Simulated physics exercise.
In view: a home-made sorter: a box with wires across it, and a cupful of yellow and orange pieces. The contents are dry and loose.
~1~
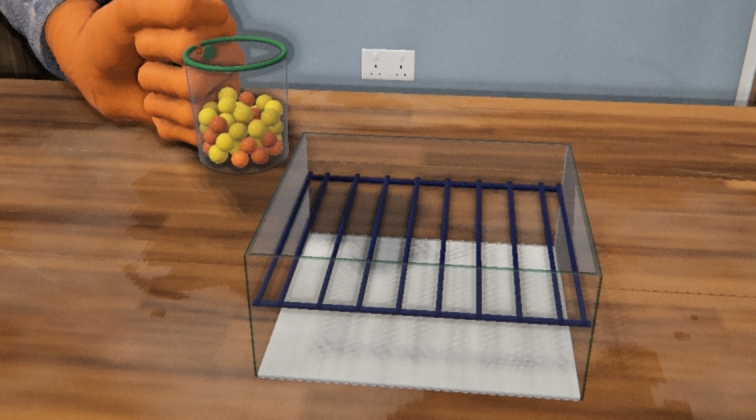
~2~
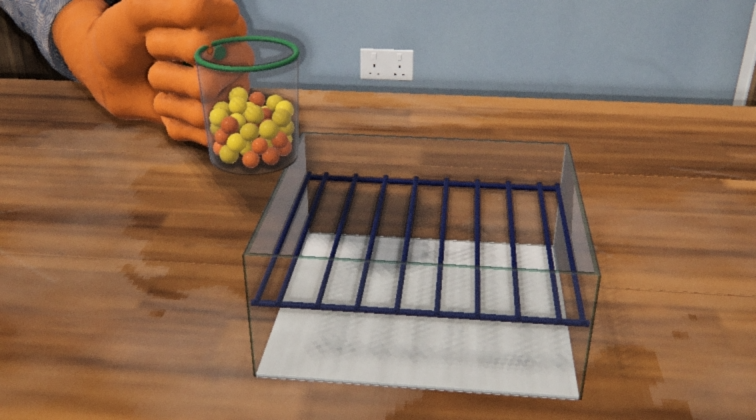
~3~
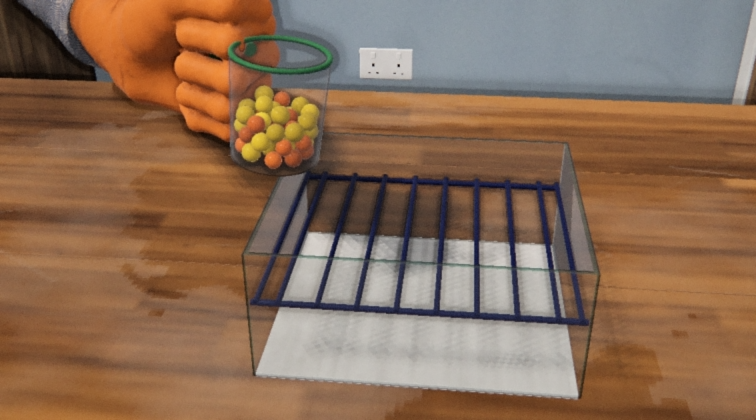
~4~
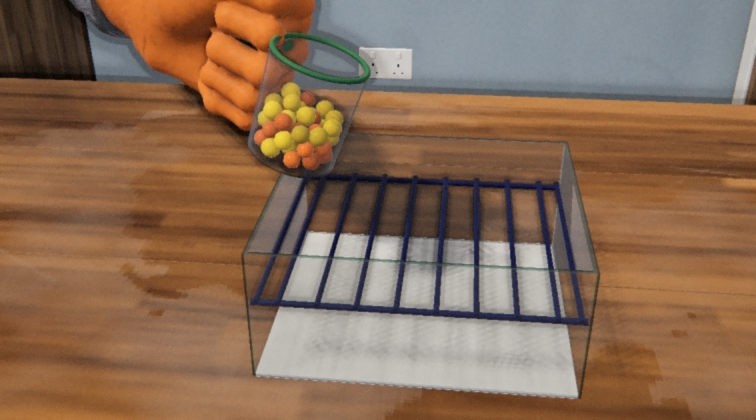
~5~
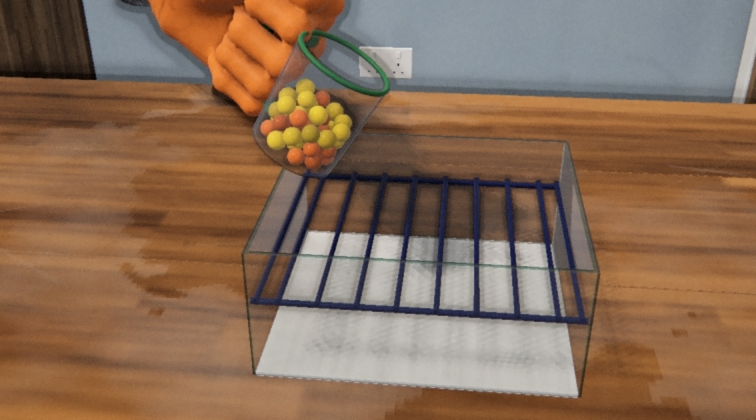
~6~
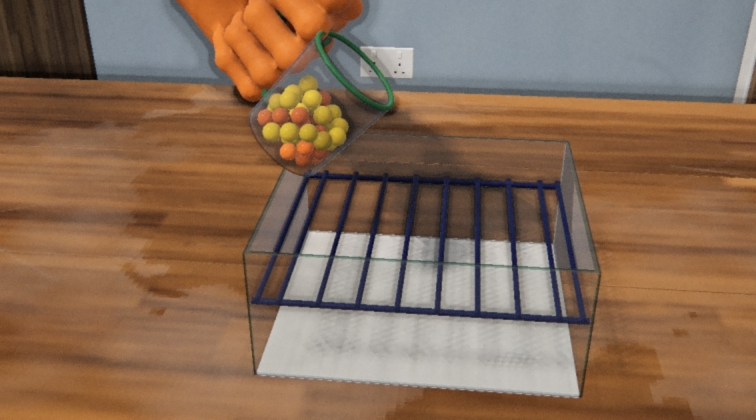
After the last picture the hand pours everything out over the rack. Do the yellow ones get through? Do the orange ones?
The yellow ones pass the rack and the orange ones pass the rack.
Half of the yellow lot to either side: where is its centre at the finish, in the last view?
Close to (414, 301).
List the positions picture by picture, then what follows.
Cup near (240, 106), upright; rack near (514, 242), 10 wires across; yellow sweets near (244, 115), narrower than the gaps; orange gumballs near (242, 131), narrower than the gaps, in the first frame.
Cup near (251, 106), upright; orange ones near (253, 131), in the second frame.
Cup near (278, 106), tipped 7°; yellow ones near (280, 115), in the third frame.
Cup near (305, 107), tipped 19°; orange ones near (298, 131), in the fourth frame.
Cup near (318, 107), tipped 31°; yellow ones near (318, 116), in the fifth frame.
Cup near (319, 107), tipped 43°; rack near (513, 239); yellow ones near (299, 112); orange ones near (302, 125), in the sixth frame.
Then, 0.20 s on from there, yellow ones, the whole lot in the cup; orange ones, the whole lot in the cup.
Then, 0.44 s on from there, yellow ones, all but a few in the cup, a little on or over the wires; orange ones, the whole lot in the cup.
Then, 0.71 s on from there, yellow ones, near a quarter in the cup, near half on or over the wires, near a third under the rack; orange ones, near two thirds in the cup, near a third on or over the wires, a little under the rack.
In the end, yellow ones, the whole lot under the rack; orange ones, the whole lot under the rack.
